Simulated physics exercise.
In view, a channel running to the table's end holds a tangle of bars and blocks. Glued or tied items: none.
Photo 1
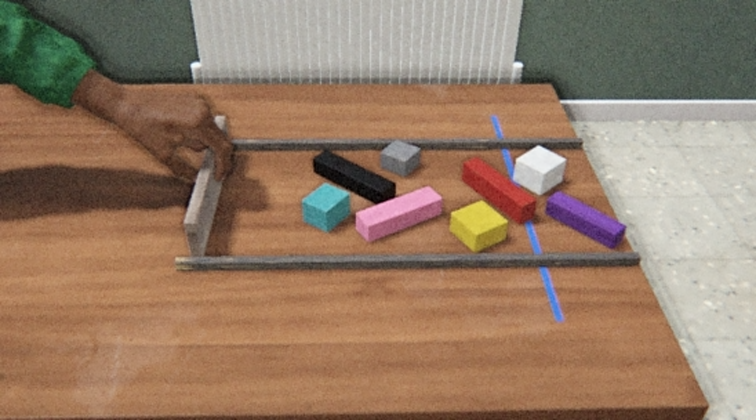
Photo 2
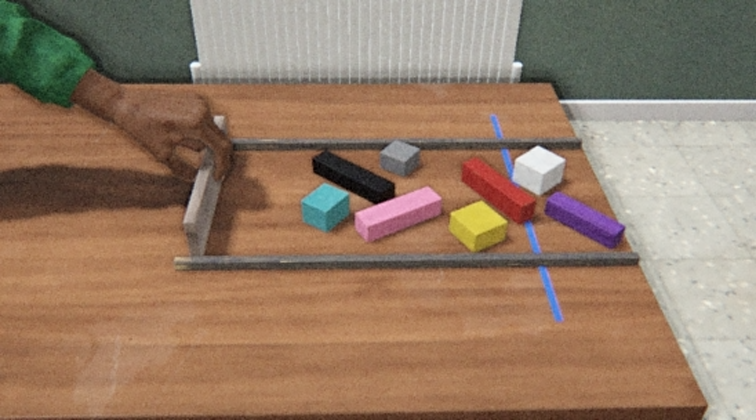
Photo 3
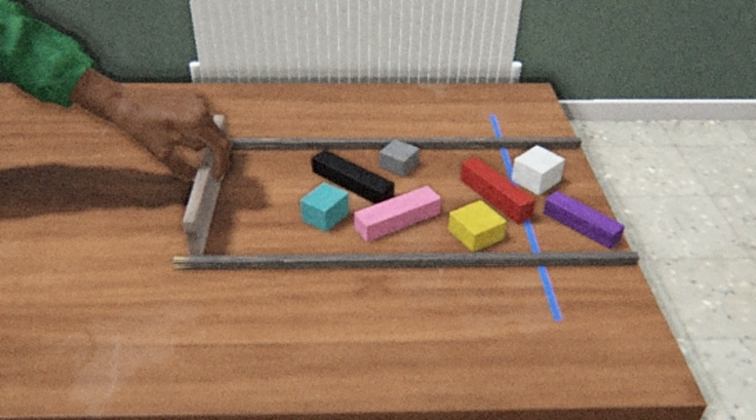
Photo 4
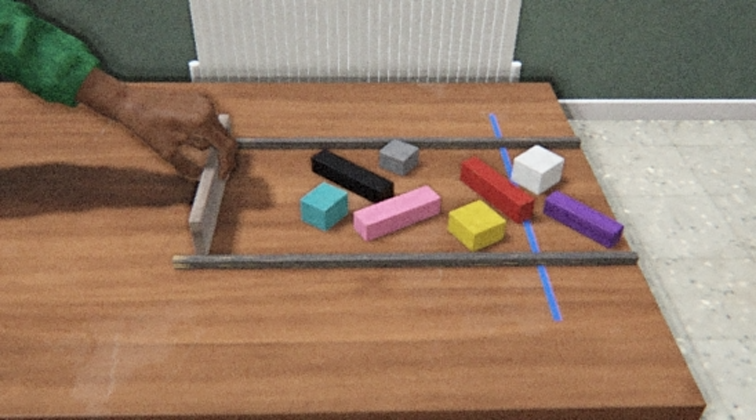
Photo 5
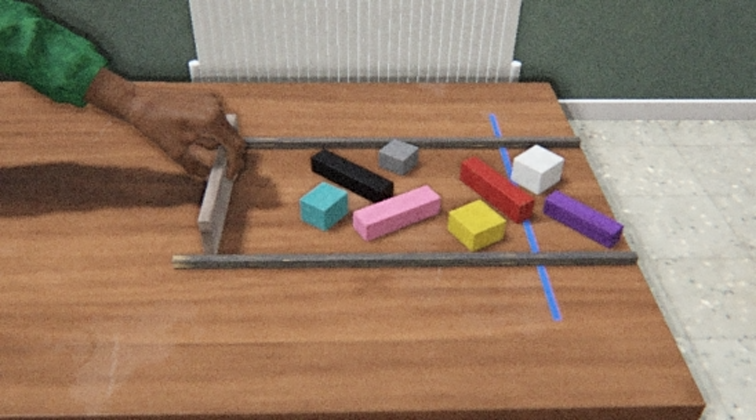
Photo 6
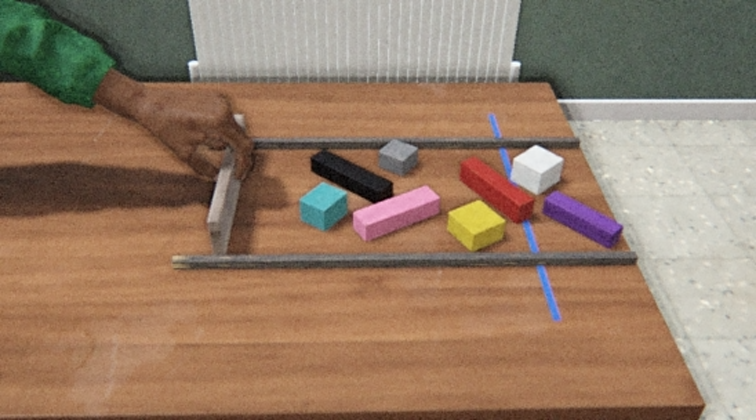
A hand in a green sleeve holds a grey board upright at the left end of a channel between two dark rails on a wooden table, seen from above at an angle. Turquoise, black, grey, pink, yellow, red, white and purple pieces lie rightward, some around a blue tape line. The board stays nearly still, then slides slightly right, touching nothing, while the pieces and view appear steady.
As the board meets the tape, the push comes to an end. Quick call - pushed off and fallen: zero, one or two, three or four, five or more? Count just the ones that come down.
Call: One or two.
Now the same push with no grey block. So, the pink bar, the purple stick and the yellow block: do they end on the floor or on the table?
The pink bar holds on, the purple stick is lost, the yellow block survives.
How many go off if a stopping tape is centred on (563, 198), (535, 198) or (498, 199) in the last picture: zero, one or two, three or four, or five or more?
So, tape by tape, it's 3 or 4, then just one or two, then no fall at all.
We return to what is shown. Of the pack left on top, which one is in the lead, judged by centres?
The one in question is the white block.
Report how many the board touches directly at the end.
That would be 3 of them.
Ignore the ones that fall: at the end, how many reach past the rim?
It would come to 2.
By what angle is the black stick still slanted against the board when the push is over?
I'd estimate about 25 degrees.
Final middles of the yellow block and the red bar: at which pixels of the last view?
(598, 232), and the other (578, 180).
A little later, none off yet; purple stick at rest near (582, 219); white block at rest near (537, 170); red bar at rest near (495, 189).
Next, none off yet; purple stick shifted a little near (601, 214); white block shifted a little near (554, 167); red bar shifted a little near (543, 183).
When it is over, the number that fall off is one or two; down, purple stick.
